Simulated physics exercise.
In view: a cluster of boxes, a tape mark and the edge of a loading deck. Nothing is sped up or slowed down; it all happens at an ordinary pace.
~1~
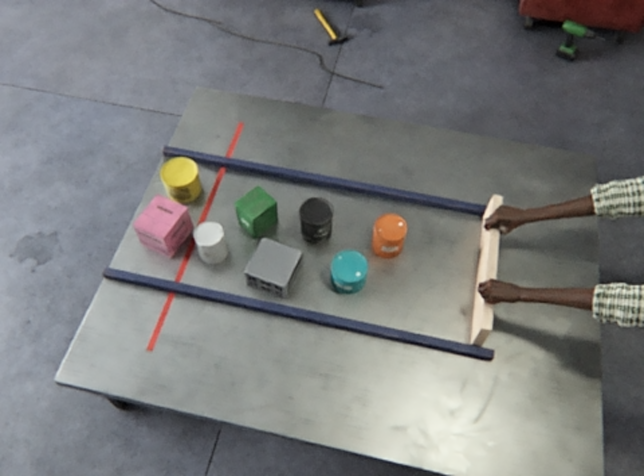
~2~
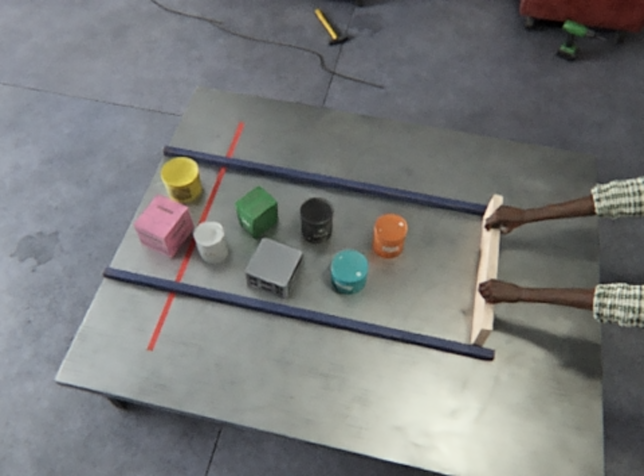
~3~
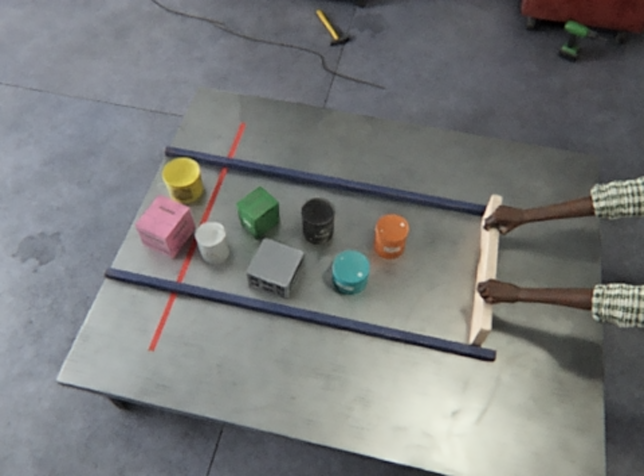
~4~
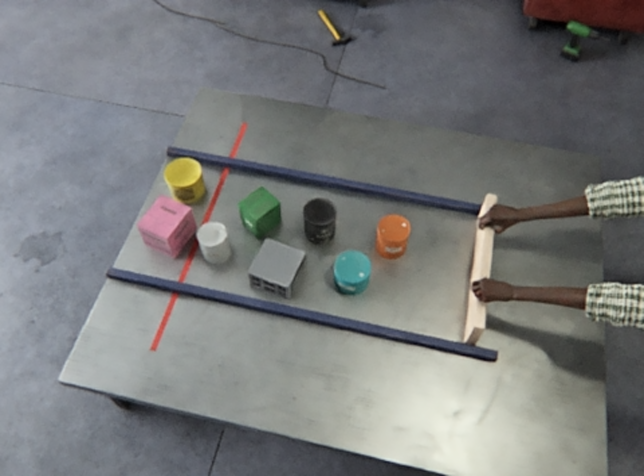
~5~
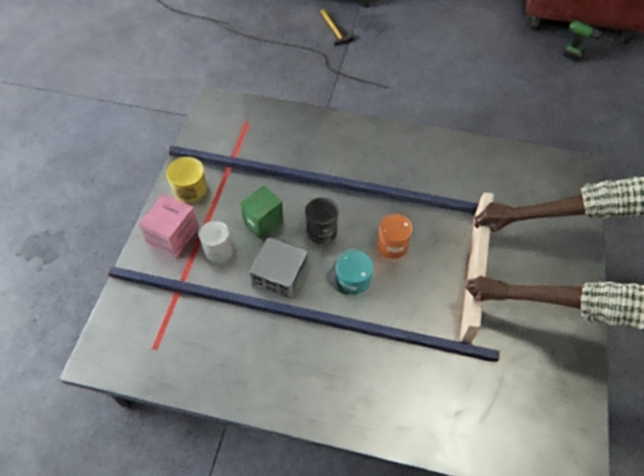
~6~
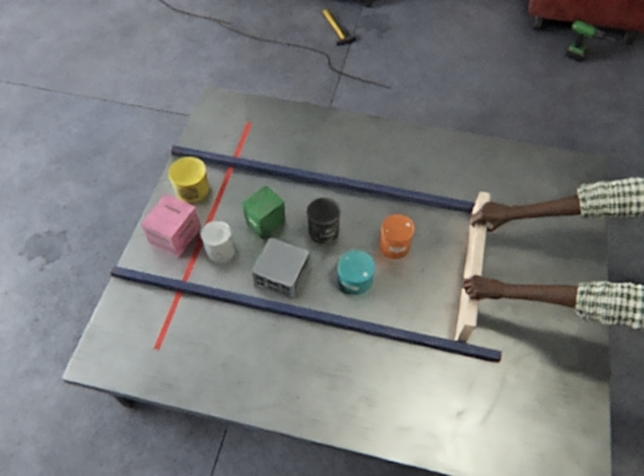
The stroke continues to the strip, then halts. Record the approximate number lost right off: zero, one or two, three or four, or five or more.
Number lost: One or two.
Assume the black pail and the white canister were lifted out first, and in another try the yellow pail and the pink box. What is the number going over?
0 in the first case and 0 in the second.
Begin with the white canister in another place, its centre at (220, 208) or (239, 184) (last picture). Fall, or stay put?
In order, it drops down; is not lost.
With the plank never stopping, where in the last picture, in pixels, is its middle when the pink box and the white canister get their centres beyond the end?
The middle is at (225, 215) when it's the pink box, and at (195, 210) when it's the white canister.
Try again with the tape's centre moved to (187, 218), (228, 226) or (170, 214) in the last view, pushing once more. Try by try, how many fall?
Respectively 3, 0 and 4.
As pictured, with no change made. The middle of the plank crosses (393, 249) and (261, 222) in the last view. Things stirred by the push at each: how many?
The first number is 1, the next one 7.
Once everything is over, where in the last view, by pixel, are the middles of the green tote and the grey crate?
In the last picture the green tote sits around (168, 199) and the grey crate around (168, 256).
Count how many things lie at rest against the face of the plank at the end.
Number in contact with it: 3.
A little later, none off yet; yellow pail at rest near (190, 180); pink box at rest near (172, 225); white canister at rest near (219, 243).
Next, none off yet; yellow pail at rest near (189, 180); pink box shifted a little near (160, 227); white canister shifted about its own width near (193, 233).
When it is over, the number that fall off is one or two; down, pink box.
